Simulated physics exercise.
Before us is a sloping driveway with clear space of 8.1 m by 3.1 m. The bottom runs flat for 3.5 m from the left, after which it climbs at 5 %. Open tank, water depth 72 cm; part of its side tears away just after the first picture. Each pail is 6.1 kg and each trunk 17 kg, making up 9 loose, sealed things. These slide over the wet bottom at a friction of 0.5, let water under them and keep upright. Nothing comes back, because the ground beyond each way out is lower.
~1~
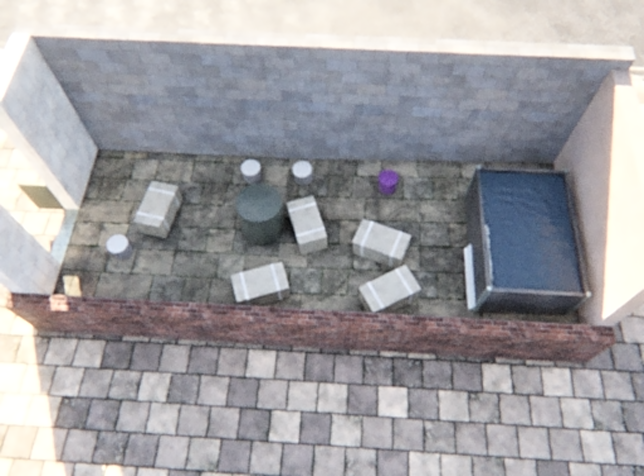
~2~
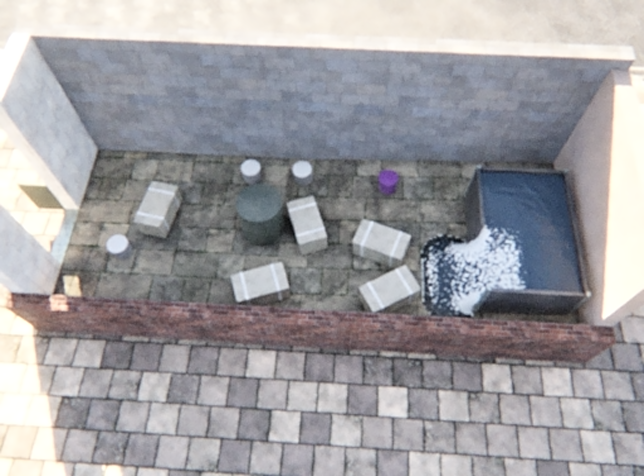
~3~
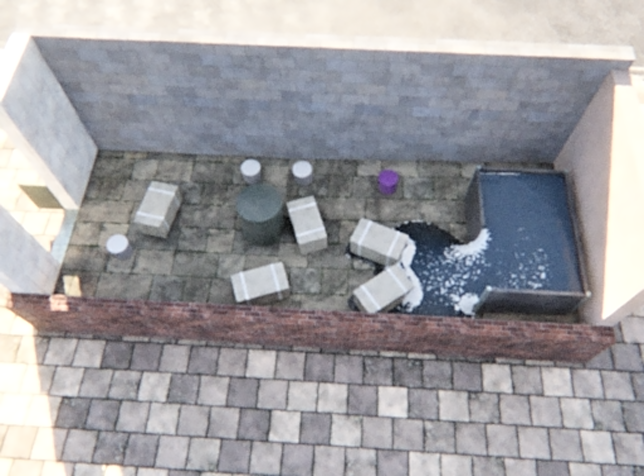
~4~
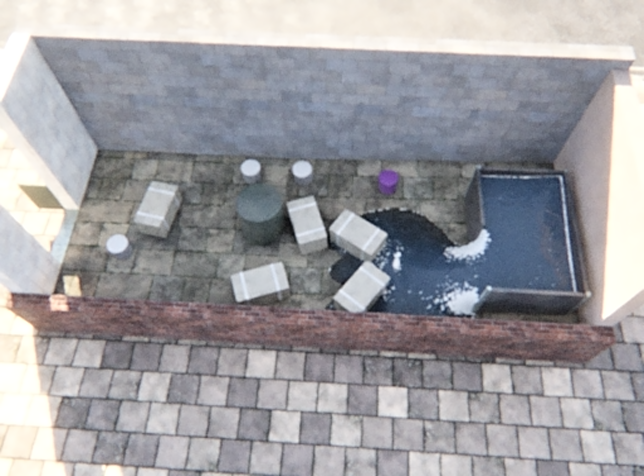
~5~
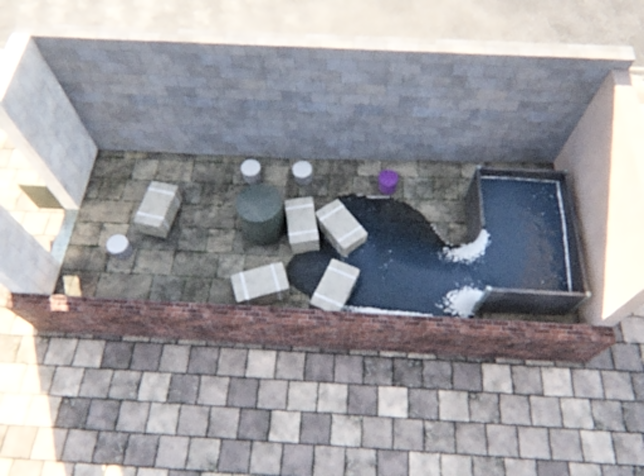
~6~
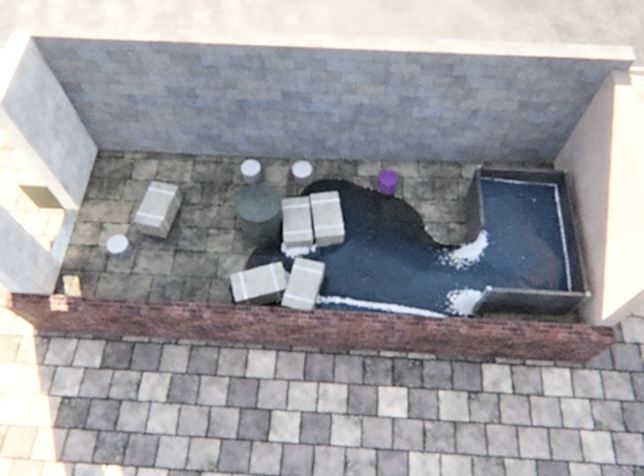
Water burst from the left side of a tank at the right end of a walled yard and spread left across the paving, pushing a few pale trunks along while the purple pail stayed put.
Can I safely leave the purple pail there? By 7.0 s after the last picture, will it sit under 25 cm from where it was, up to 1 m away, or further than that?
Under 25 cm.
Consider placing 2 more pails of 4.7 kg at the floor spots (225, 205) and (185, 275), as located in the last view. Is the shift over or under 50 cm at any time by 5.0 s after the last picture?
First one stays within it, second one goes beyond it.
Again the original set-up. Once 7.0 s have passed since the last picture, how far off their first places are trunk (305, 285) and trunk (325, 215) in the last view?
In that order: Washed out, then 300 cm.
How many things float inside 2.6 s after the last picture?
3.
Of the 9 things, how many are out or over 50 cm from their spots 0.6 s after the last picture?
I make it 3.
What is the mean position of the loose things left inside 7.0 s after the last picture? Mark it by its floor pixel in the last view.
I'd put it close to (246, 197) in the last view.
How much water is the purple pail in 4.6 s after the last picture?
Depth: About 1 cm.
Then, 0.6 s after the last picture the purple pail is near (389, 177), 0.0 m from its start, aground; 0 of 9 are out; 2 afloat.
Then, 2.6 s after the last picture the purple pail is near (389, 177), 0.0 m from its start, aground; 3 of 9 are out; 3 afloat.
Then, 4.6 s after the last picture the purple pail is near (389, 177), 0.0 m from its start, aground; 3 of 9 are out; 4 afloat.
Then, 7.0 s after the last picture the purple pail is near (389, 177), 0.0 m from its start, aground; 4 of 9 are out; 4 afloat.
